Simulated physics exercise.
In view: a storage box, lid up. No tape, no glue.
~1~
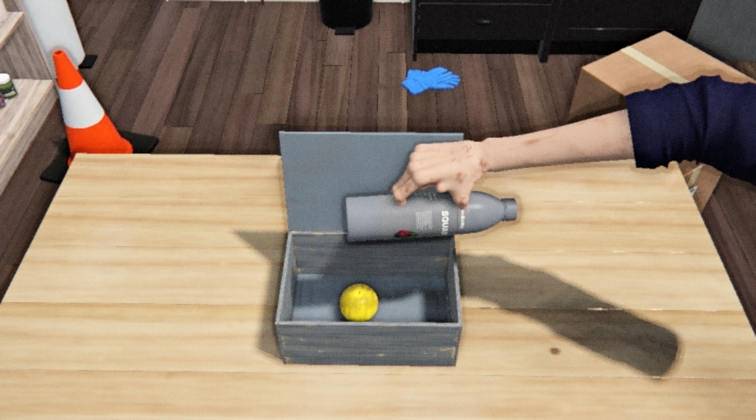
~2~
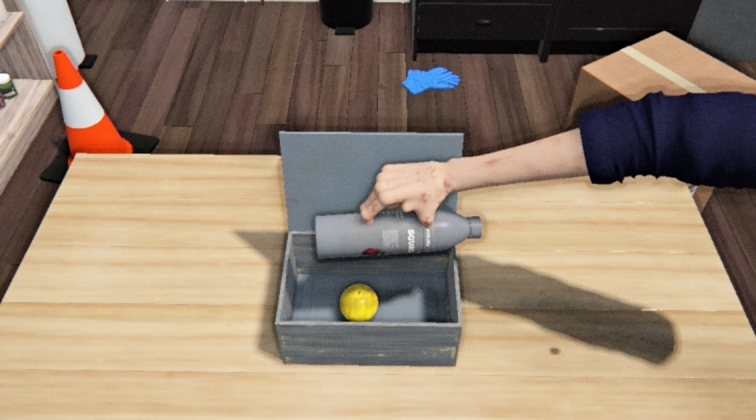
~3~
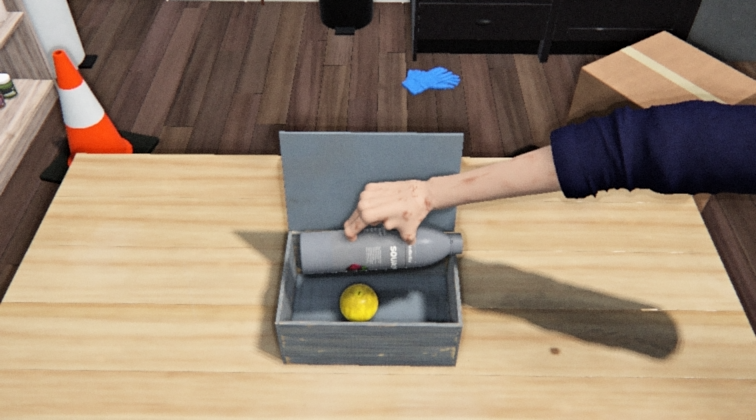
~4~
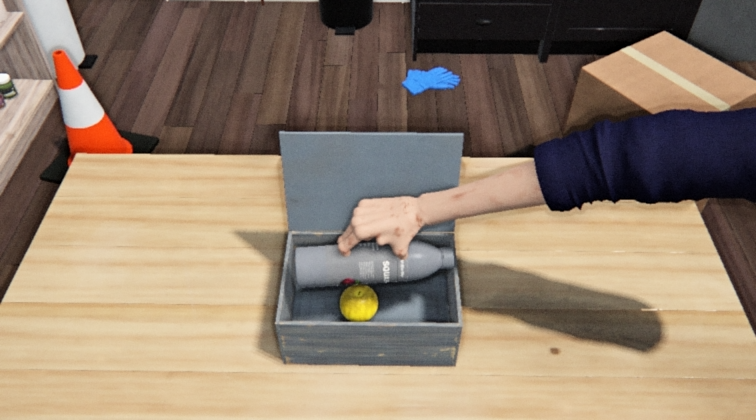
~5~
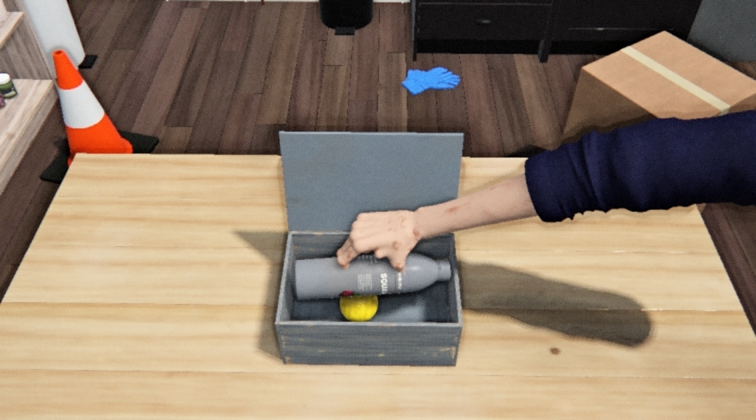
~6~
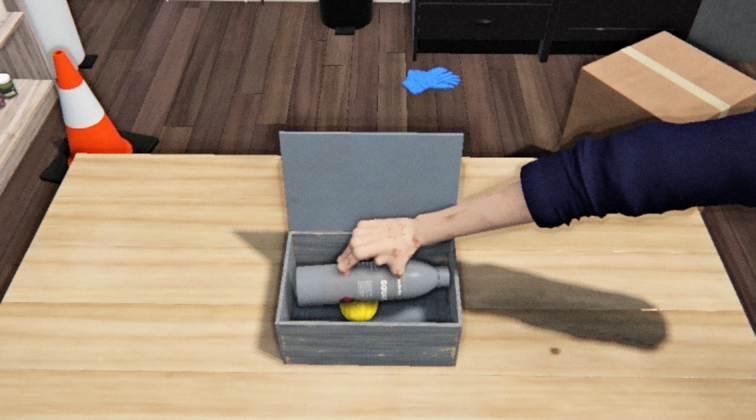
To begin with, a hand holds a grey bottle sideways above an open grey storage box on a wooden table, with a round yellow apple inside. The hand moves the bottle left and down, then lowers it into the box, still gripping it as it partly covers the apple.
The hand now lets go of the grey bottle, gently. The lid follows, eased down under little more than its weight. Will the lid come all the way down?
It closes.
Then, 0.60 s later than the last frame, grey bottle moved about its own width near (373, 328); yellow apple moved a little.
Then, 1.30 s later than the last frame, lid 78° above the rim; grey bottle moved about its own width near (373, 329); yellow apple moved about its own width.
Then, 1.70 s later than the last frame, lid 50° above the rim; grey bottle moved about its own width near (373, 329); yellow apple moved about its own width.
Then, 2.10 s later than the last frame, lid 11° above the rim; grey bottle moved about its own width near (373, 329); yellow apple moved about its own width.
When it is over, lid shut; moved from the start, grey bottle and yellow apple. End places, in pixels of the last picture, grey bottle near (373, 328).
